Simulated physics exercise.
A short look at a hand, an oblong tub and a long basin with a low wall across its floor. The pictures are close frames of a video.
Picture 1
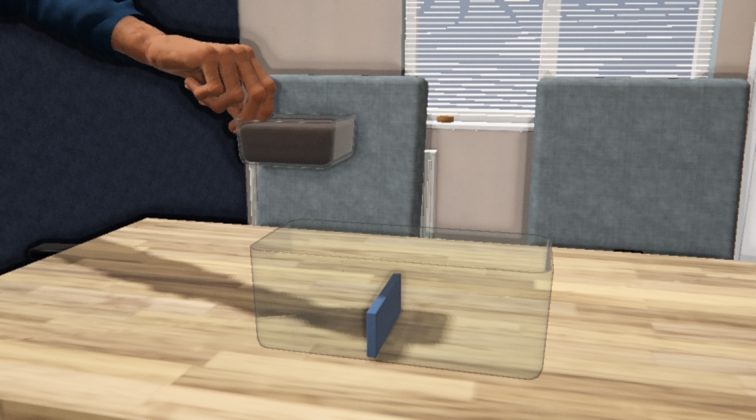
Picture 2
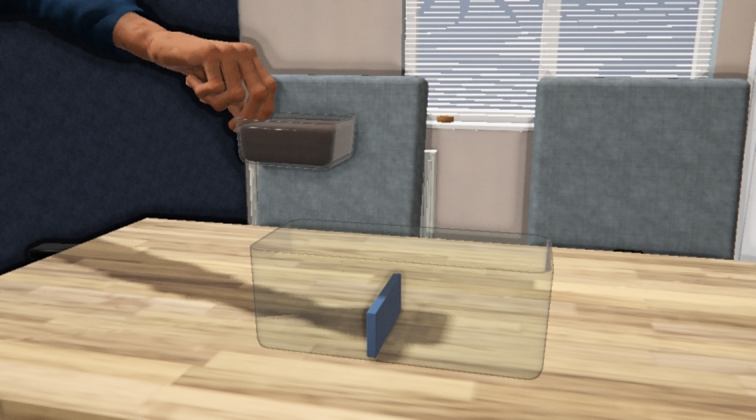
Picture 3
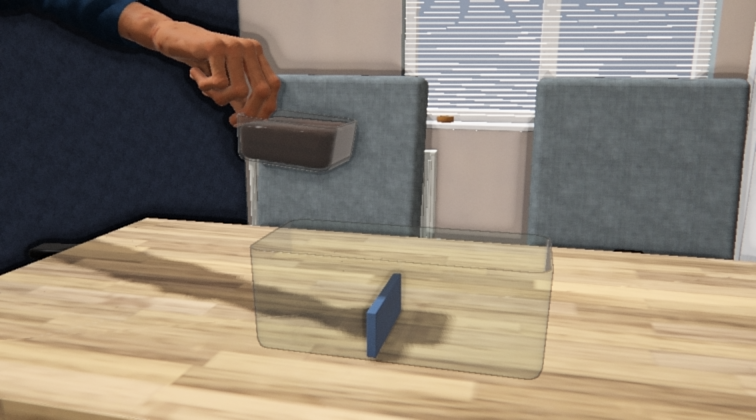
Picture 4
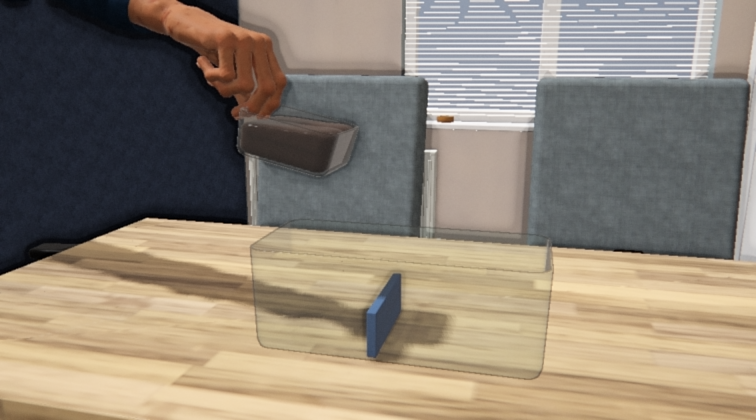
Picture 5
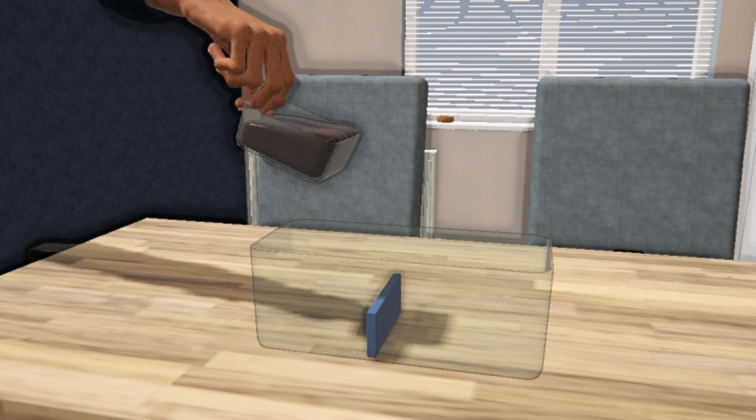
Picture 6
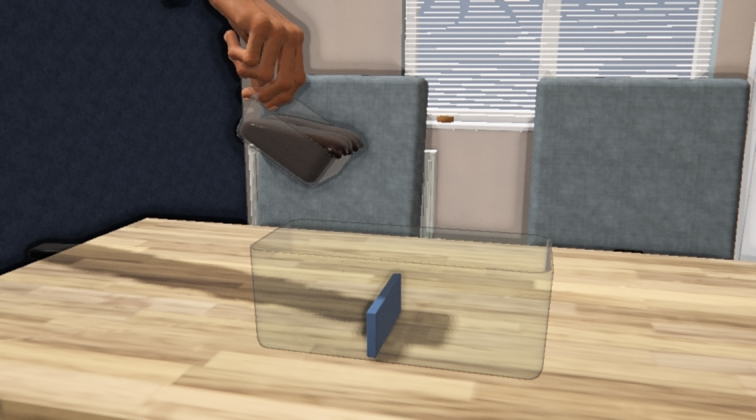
Above a wooden table, a hand tilting a small tub of dark contents rightward over a clear basin with a blue divider.
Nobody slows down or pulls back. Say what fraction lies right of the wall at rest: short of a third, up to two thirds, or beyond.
It comes to between a third and two thirds.
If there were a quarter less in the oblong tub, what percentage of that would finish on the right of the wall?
Some 35 per cent.
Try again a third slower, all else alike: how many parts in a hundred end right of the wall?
Near 65 %.
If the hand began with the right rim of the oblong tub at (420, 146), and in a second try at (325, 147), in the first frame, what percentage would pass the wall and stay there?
Near 95 % and 0 %.
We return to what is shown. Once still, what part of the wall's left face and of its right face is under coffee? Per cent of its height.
Left about 20, right about 20.
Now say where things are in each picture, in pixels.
The first picture shows tilt 0°; pouring edge (345, 121); surface from (257, 123) to (344, 126); the long basin's rim runs from (272, 234) to (551, 255); the wall's top is at (386, 293).
The second picture shows tilt 2°; pouring edge (345, 122); surface from (257, 123) to (345, 127).
The third picture shows tilt 6°; pouring edge (347, 126); surface from (258, 121) to (346, 128).
The fourth picture shows tilt 13°; pouring edge (348, 133); surface from (259, 120) to (348, 130).
The fifth picture shows tilt 22°; pouring edge (348, 141); surface from (259, 120) to (351, 137); 2 per cent is over the edge.
The sixth picture shows tilt 33°; pouring edge (347, 151); surface from (257, 120) to (342, 137); 7 per cent is over the edge.
A moment on, the oblong tub is tipped on its side and 12 per cent is still to pour, 14 is left of the wall and 32 right of it.
Next, the oblong tub is tipped on its side and 3 per cent is still to pour, 37 is left of the wall and 58 right of it.
Then the oblong tub is tipped on its side and 0 per cent is still to pour, 41 is left of the wall and 55 right of it.
Later the oblong tub is tipped on its side and 0 per cent is still to pour, 43 is left of the wall and 55 right of it.
In the end 43 per cent lies left of the wall, 55 right of it and 2 outside.
